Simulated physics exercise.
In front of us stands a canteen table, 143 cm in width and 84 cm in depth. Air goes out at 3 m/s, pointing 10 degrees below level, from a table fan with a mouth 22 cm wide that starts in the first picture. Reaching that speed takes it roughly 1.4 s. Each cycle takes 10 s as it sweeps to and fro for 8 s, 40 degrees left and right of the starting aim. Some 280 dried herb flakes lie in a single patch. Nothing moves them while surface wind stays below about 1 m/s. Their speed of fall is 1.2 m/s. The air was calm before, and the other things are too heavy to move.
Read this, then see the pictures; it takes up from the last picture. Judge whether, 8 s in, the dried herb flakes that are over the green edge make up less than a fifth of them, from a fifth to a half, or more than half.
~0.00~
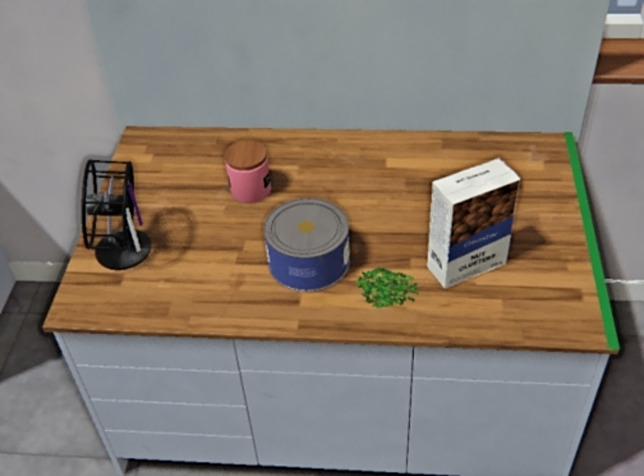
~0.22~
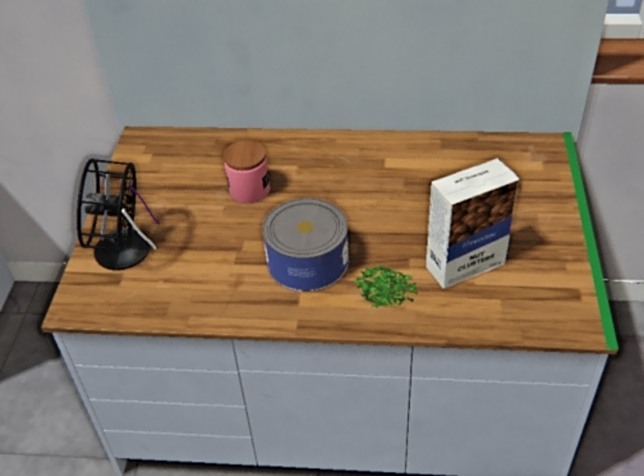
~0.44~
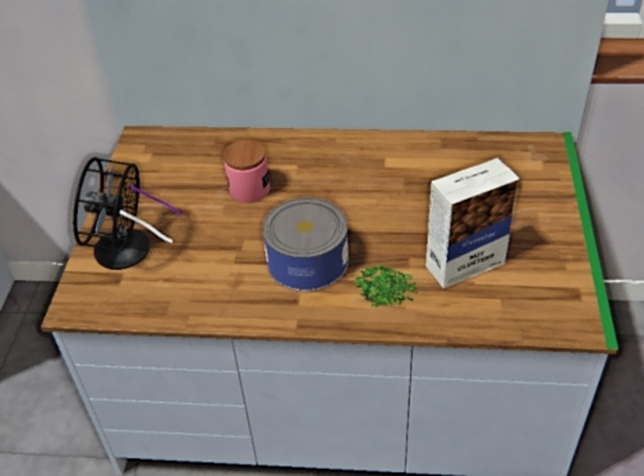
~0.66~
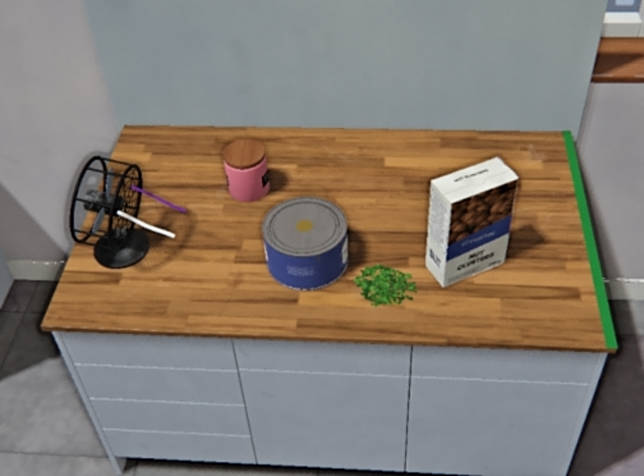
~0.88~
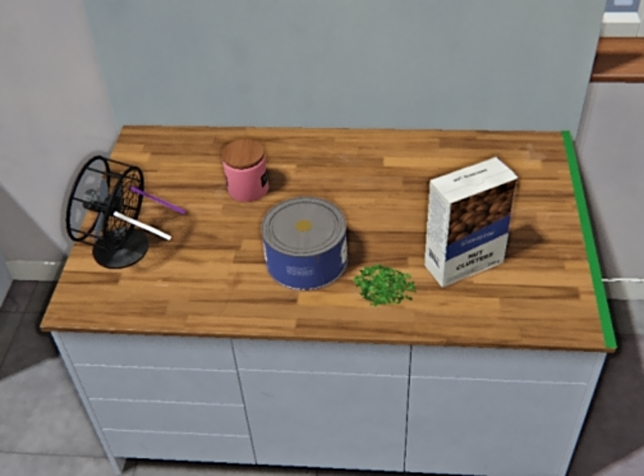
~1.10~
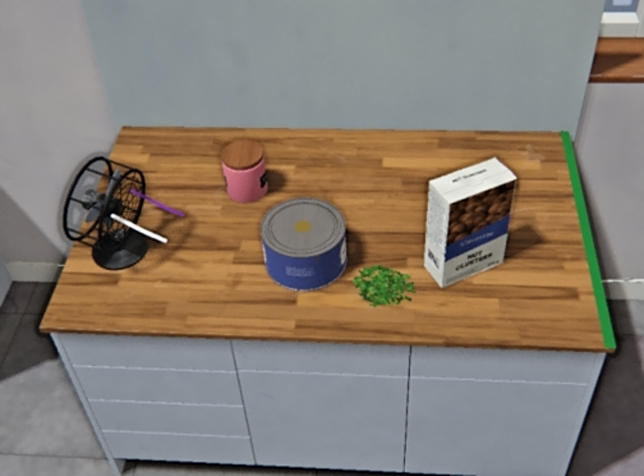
They make up less than a fifth.
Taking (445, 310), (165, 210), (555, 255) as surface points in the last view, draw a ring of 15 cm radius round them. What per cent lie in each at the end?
In order: About 0 %, then 0 %, then 0 %.
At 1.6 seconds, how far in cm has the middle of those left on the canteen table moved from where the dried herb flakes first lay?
It works out to close to 0 cm.
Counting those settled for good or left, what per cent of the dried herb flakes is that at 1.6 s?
Estimated share: Near 0 %.
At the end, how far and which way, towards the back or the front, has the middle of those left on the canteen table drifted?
I'd say frontward, around 10 cm.
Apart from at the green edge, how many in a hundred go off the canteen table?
That works out to near 30 per cent.
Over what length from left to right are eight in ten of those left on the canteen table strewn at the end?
About 10 cm.
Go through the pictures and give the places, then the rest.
In the first frame, the middle of the dried herb flakes is near (385, 286), none has stirred yet and the mouth of the table fan is at (109, 205).
In the second frame, the middle of the dried herb flakes is near (384, 284), none has stirred yet and the green edge is centred on (592, 227).
In the third frame, the middle of the dried herb flakes is near (384, 284), none has stirred yet, the top of a large tin is at (305, 226) and the top of a carton is at (475, 180).
In the fourth frame, the middle of the dried herb flakes is near (384, 283), none has stirred yet and the head of the table fan has turned about 16 degrees towards the front.
In the fifth frame, the middle of the dried herb flakes is near (383, 283) and none has stirred yet.
In the sixth frame, the middle of the dried herb flakes is near (382, 284), none has stirred yet and the head of the table fan has turned about 25 degrees towards the front.
After 1.6 s, 100 % are still on the top, 0 % are over the green edge; the middle of those left on the top is near (382, 284).
After 2.6 s, 100 % are still on the top, 0 % are over the green edge; the middle of those left on the top is near (380, 287).
After 4.4 s, 99 % are still on the top, 0 % are over the green edge; the middle of those left on the top is near (376, 289).
After 8.0 s, at the end, 0 % are over the green edge; the middle of those left on the top is near (331, 319).
